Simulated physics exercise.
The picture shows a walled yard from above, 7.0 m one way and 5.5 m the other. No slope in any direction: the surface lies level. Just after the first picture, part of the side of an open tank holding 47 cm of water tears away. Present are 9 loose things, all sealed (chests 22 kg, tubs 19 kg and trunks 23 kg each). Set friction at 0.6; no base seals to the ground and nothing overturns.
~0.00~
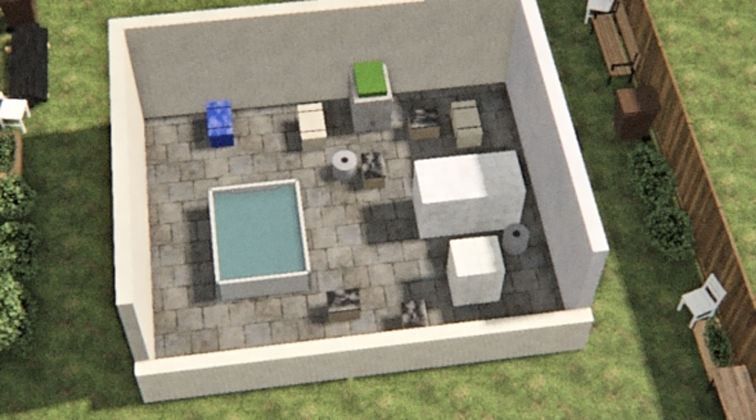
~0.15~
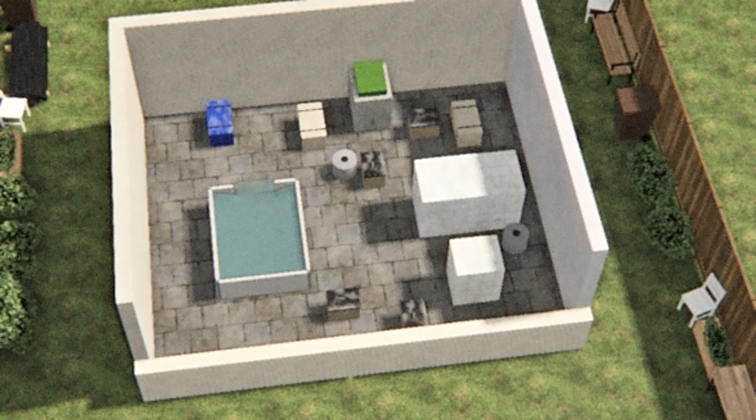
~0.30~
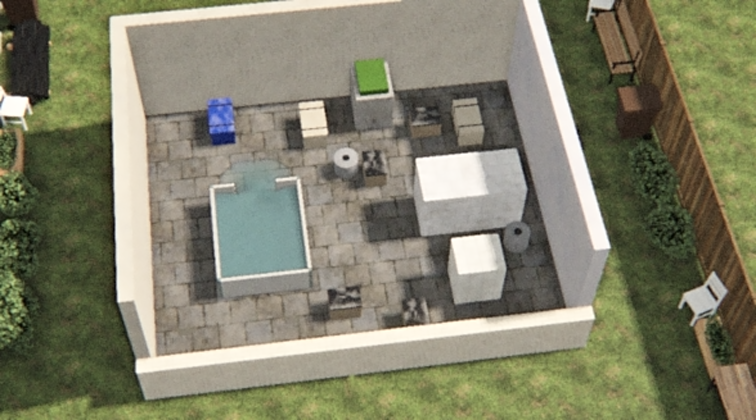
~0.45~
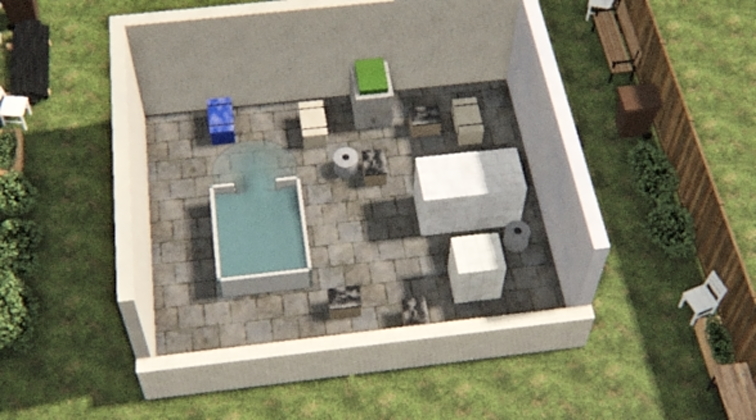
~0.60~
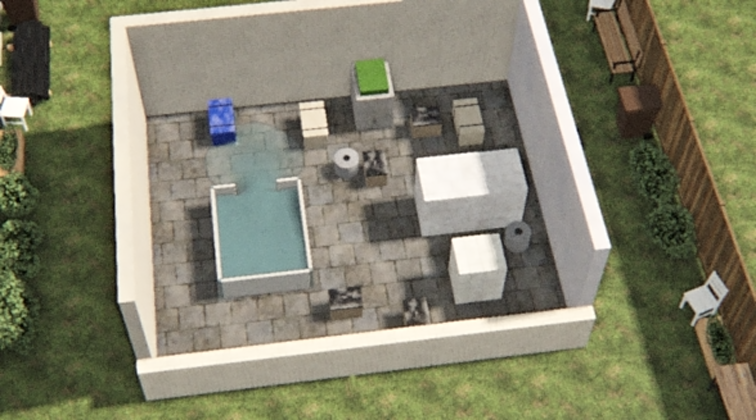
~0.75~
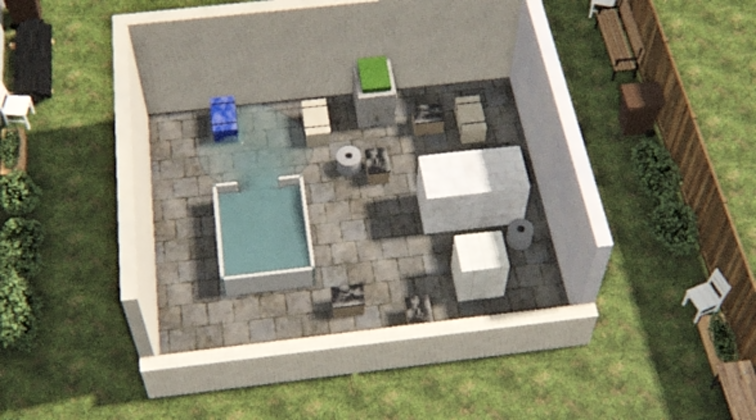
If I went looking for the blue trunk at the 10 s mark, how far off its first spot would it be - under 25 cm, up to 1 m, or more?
You would find it more than 1 m away.
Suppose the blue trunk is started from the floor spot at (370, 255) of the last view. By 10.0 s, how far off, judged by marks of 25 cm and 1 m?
I'd say it does not really move.
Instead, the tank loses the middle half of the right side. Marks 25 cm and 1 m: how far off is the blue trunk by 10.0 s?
After that, the blue trunk hardly moves.
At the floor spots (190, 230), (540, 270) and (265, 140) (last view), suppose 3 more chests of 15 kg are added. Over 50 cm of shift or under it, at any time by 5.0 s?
Within it, within it, beyond it.
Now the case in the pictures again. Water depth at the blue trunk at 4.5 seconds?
7 cm or so.
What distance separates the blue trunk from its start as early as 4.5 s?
Displacement by then near 120 cm.
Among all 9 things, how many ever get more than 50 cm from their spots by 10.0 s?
Count: 2.
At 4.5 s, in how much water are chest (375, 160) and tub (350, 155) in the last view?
Depths: Near 4 cm, then near 6 cm.
After 2.0 s the blue trunk is near (210, 110), 0.3 m from its start, aground; 0 afloat.
After 4.5 s the blue trunk is near (185, 159), 1.2 m from its start, afloat; 2 afloat.
After 7.0 s the blue trunk is near (188, 220), 2.4 m from its start, aground; 0 afloat.
After 10.0 s the blue trunk is near (188, 303), 4.1 m from its start, aground; 0 afloat.
